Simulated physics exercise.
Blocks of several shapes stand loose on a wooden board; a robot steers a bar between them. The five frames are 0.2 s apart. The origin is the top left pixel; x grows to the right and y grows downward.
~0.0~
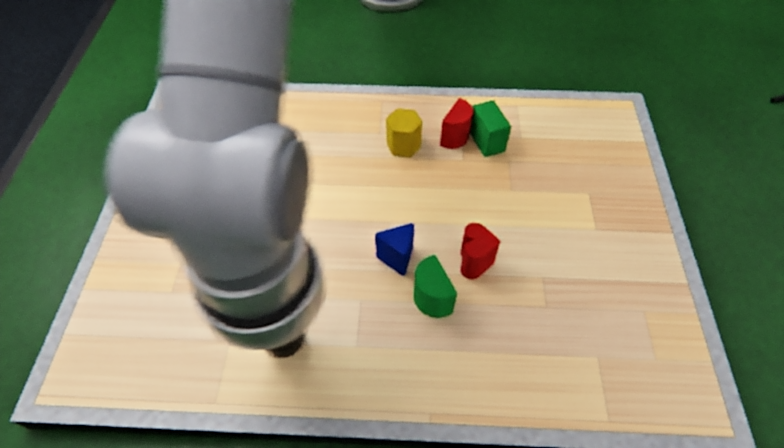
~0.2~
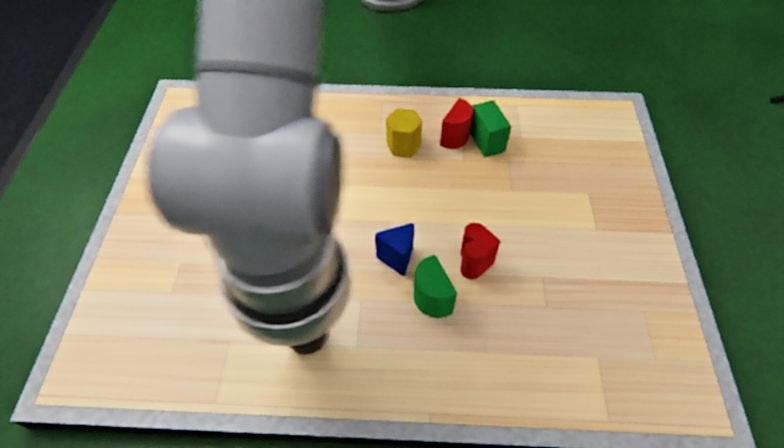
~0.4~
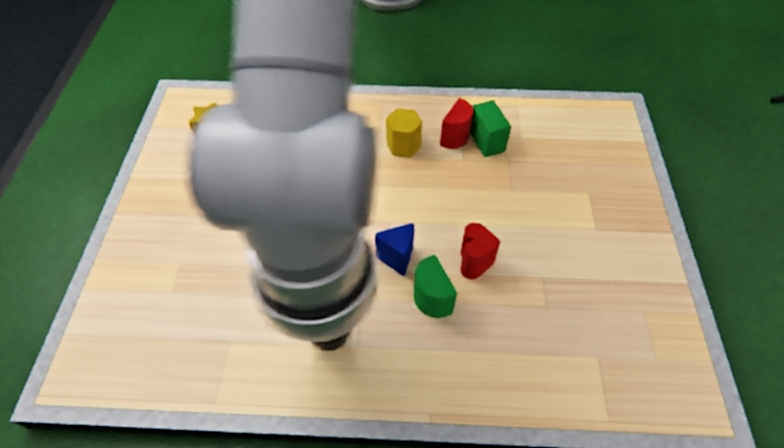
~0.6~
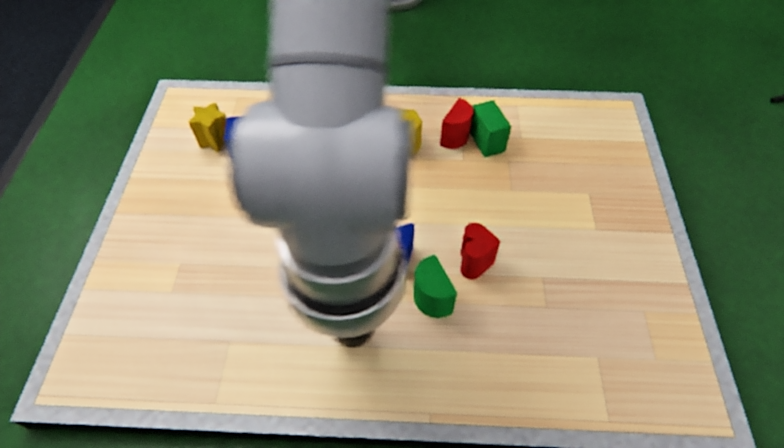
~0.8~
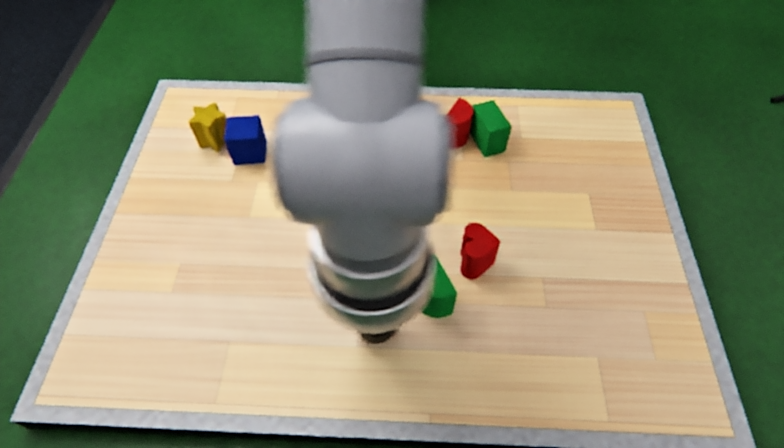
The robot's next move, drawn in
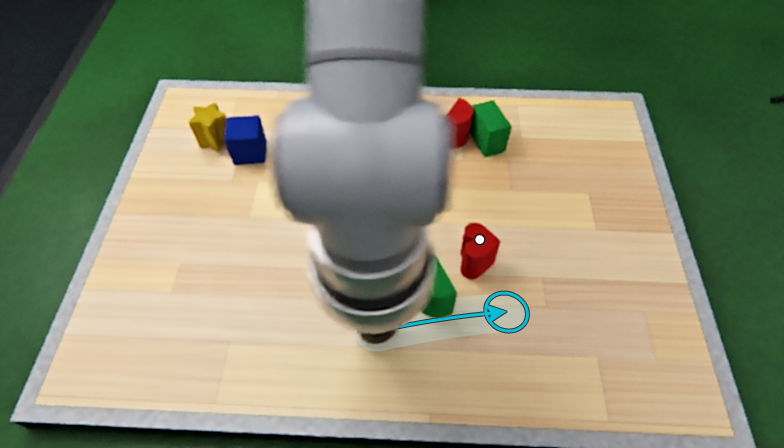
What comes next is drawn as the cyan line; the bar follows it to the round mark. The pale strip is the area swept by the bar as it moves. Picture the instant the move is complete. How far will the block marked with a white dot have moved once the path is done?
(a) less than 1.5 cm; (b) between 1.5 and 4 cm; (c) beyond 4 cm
The answer is a.
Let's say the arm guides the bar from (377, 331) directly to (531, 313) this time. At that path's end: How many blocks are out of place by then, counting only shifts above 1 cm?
Put simply, one block is moved more than 1 cm.
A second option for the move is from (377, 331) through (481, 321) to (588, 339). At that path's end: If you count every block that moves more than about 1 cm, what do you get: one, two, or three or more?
Put simply, one block is moved more than 1 cm.
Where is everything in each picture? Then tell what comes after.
In the first frame, bar tip at (285, 338); block tops, blue three-sided block at (398, 236); green D-shaped block at (434, 278); red heart at (480, 240).
In the second frame, bar at (307, 335); blocks unchanged.
In the third frame, bar at (330, 331); blocks unchanged.
In the fourth frame, bar at (353, 328); blocks unchanged.
In the fifth frame, bar at (376, 324); blue three-sided block hidden; green D-shaped block partly hidden; red heart at (480, 240).
Path on the board, from (377, 331) via (420, 323) and (463, 316), ending at (507, 312); the dot is on the red heart.
The first path, step by step. One third of the way, bar at (422, 316); green D-shaped block at (444, 272), turned 20° anticlockwise.
Two thirds of the way, bar at (467, 309); green D-shaped block at (461, 261), turned 55° anticlockwise; red heart at (483, 233).
At the end, bar at (509, 305); blue three-sided block in place; green D-shaped block at (461, 261), turned 55° anticlockwise; red heart at (483, 233).
